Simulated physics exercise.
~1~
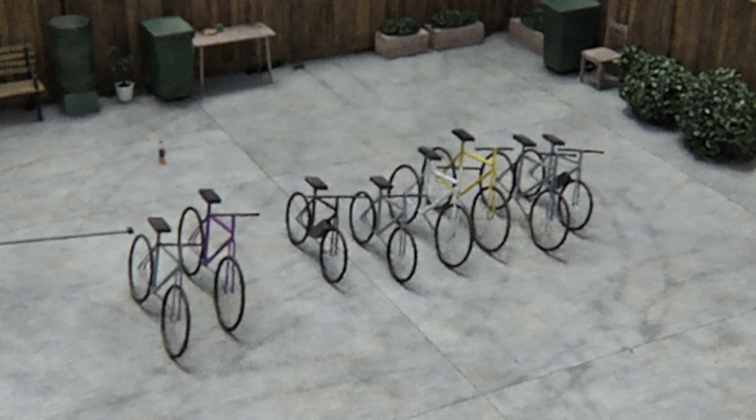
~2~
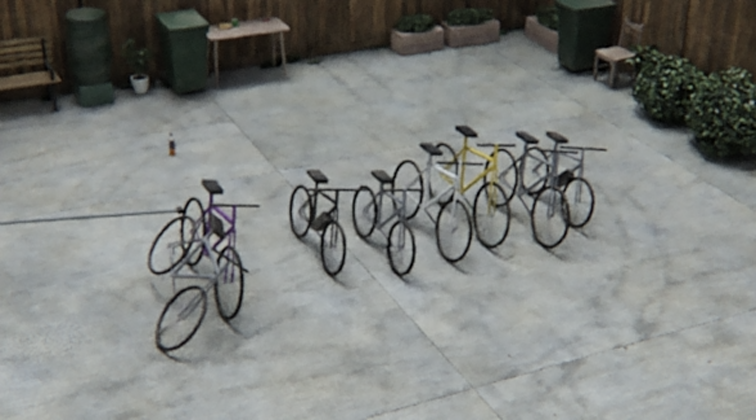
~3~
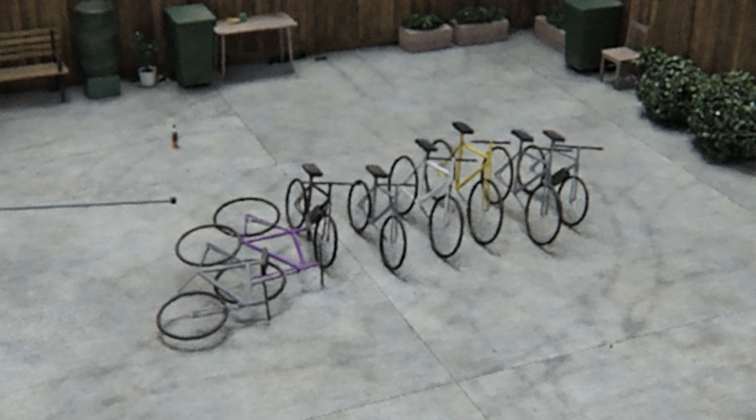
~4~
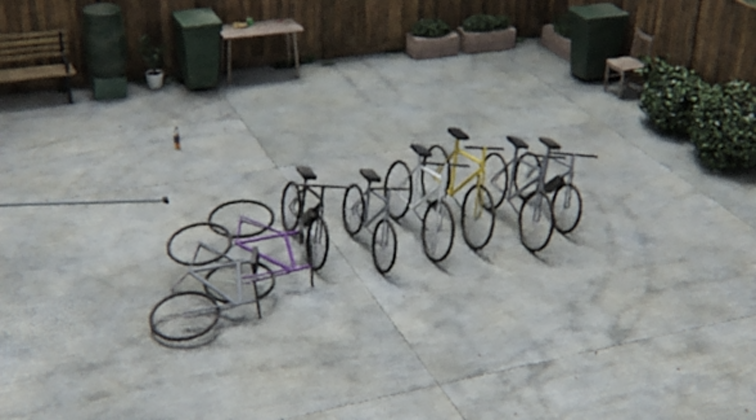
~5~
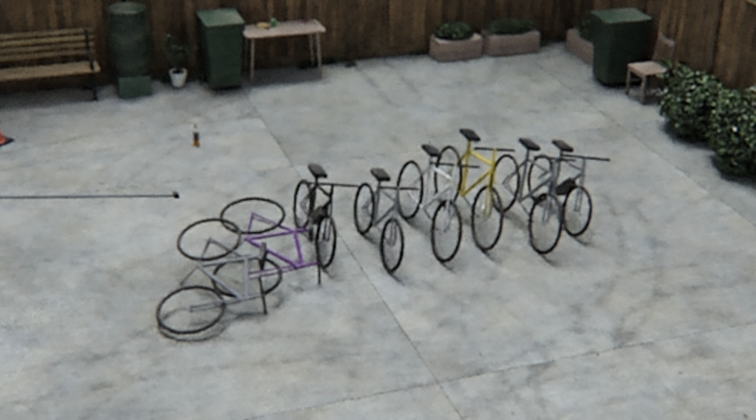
On a concrete yard beside a wooden fence, a thin pole came in from the left and the nearest gray bicycle tipped over into the purple one, which toppled too; both ended up lying on the ground while the other six stayed standing.
